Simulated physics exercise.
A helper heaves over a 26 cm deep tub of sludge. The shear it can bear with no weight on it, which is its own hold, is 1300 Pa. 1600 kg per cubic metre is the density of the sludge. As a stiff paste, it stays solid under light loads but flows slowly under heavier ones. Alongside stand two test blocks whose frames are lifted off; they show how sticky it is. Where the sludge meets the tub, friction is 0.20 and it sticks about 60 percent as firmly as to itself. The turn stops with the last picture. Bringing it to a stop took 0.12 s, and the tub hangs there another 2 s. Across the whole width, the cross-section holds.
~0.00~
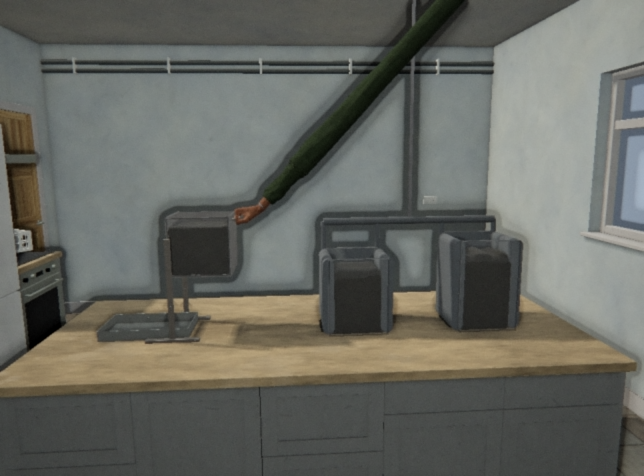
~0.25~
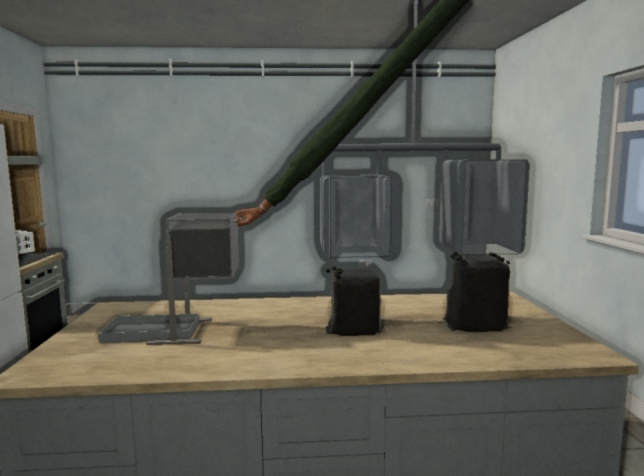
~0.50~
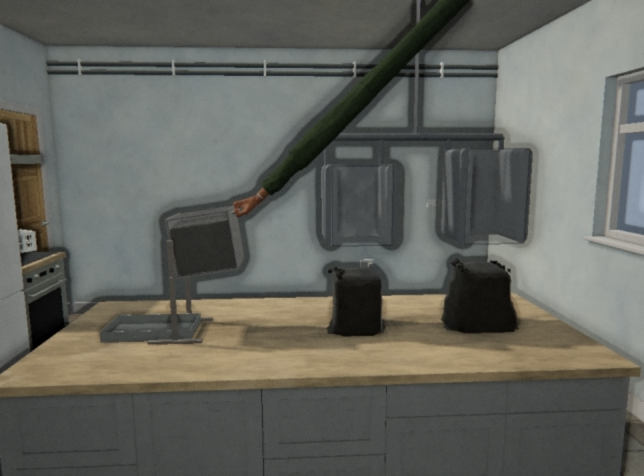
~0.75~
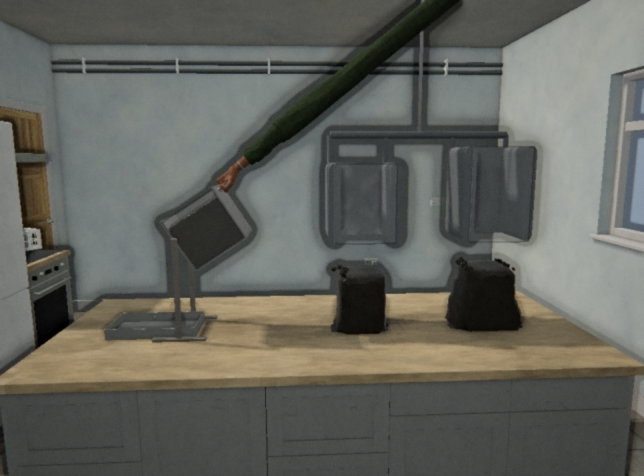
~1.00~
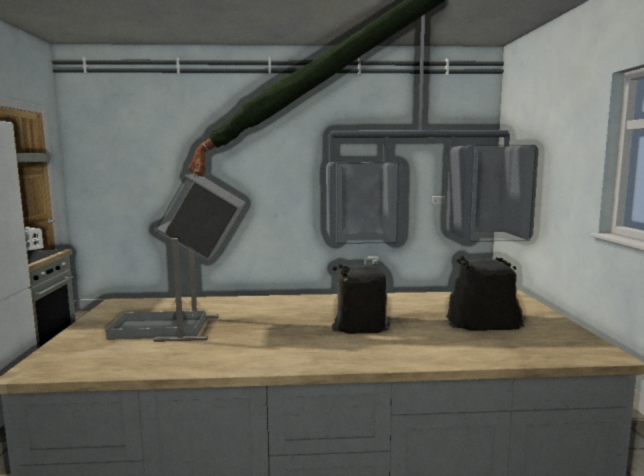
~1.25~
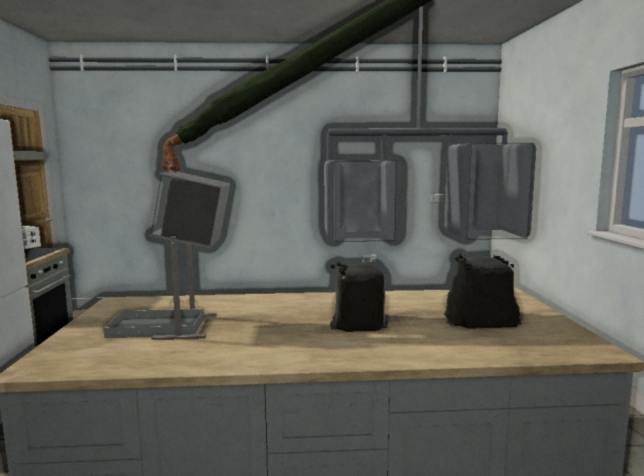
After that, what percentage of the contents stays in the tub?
100 %.
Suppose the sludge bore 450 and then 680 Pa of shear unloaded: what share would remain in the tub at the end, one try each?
In order: Around 60 % and around 85 %.
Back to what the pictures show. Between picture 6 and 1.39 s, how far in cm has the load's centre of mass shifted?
Roughly 0 centimetres.
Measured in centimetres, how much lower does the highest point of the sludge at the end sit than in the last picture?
About 0 cm.
After 1.39 s, the tub is at 77 degrees and holds 100 %.
After 1.56 s, the tub is at 77 degrees and holds 100 %.
After 1.73 s, the tub is at 77 degrees and holds 100 %.
After 1.90 s, the tub is at 77 degrees and holds 100 %.
After 3.25 s, at the end, the tub is at 77 degrees and holds 100 %.
